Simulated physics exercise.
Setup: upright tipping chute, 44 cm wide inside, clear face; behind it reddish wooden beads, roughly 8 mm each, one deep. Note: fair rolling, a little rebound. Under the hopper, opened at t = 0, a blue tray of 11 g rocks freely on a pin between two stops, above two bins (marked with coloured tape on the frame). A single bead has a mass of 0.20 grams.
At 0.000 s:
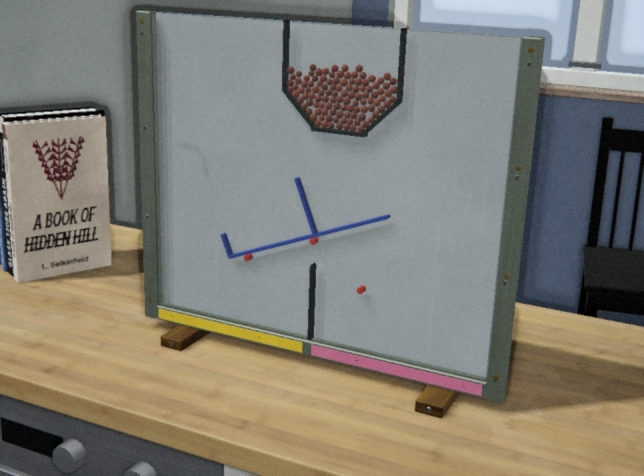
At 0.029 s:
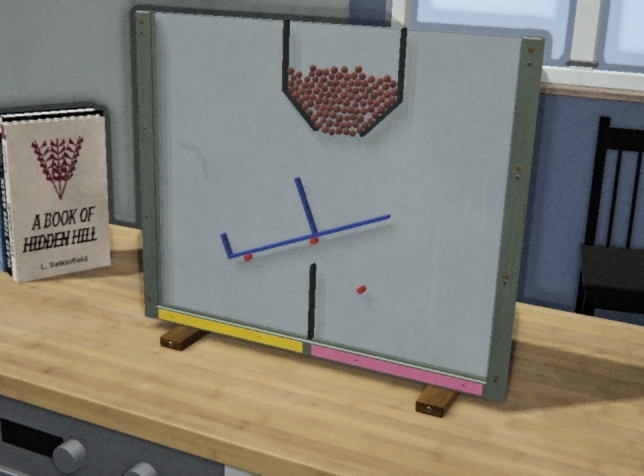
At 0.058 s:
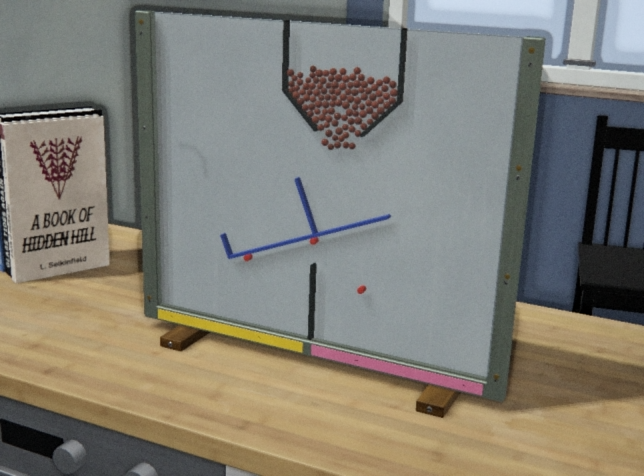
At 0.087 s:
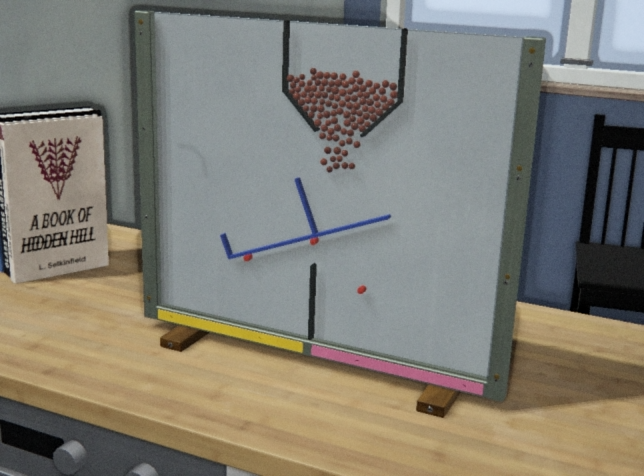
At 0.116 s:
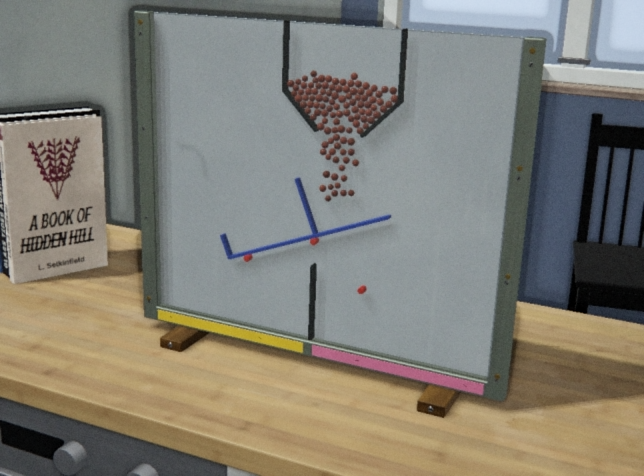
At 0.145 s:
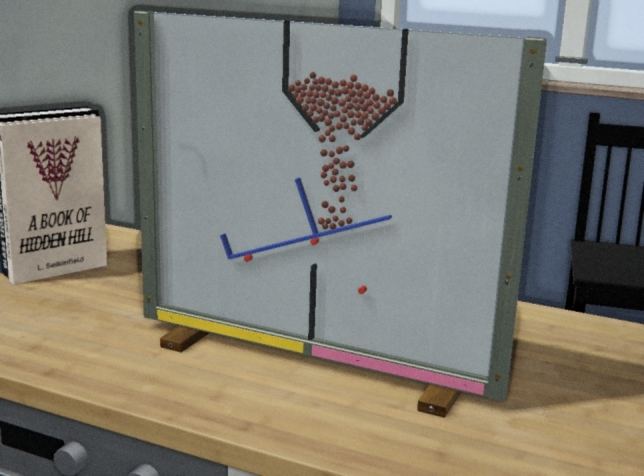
On a wooden kitchen counter, reddish beads sit in a hopper on an upright clear-faced board, then pour down from its mouth and gather on the blue tray, right of its upright wall, while the tray stays tilted down to the left.
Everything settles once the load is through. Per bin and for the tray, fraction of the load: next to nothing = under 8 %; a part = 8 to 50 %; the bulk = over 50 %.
Yellow bin: Almost nothing. Pink bin: The majority. Tray: A portion.
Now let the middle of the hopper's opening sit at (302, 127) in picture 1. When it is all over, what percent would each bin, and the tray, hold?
Final per cent - yellow bin: 5, pink bin: 0, tray: 95.
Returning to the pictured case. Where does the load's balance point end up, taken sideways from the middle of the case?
It sits around 11 cm right of centre.
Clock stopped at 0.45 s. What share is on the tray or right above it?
My estimate is around 80 in a hundred.
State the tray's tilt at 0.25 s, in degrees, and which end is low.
15° or so, left end low.
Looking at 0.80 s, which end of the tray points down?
It dips on the right end.
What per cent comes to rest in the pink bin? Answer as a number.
90 %.
By 0.25 s 60 % have left the hopper; tray left end down 15°; on or over it 60 %, past it to the left 0 %, to the right 0 %.
By 0.45 s 100 % have left the hopper; tray right end down 18°; on or over it 80 %, past it to the left 0 %, to the right 20 %.
By 0.80 s 100 % have left the hopper; tray right end down 38°; on or over it 10 %, past it to the left 0 %, to the right 90 %.
All still by 2.1 s, yellow bin 0 %, pink bin 90 %, tray 10 %; tray left end down 22°.
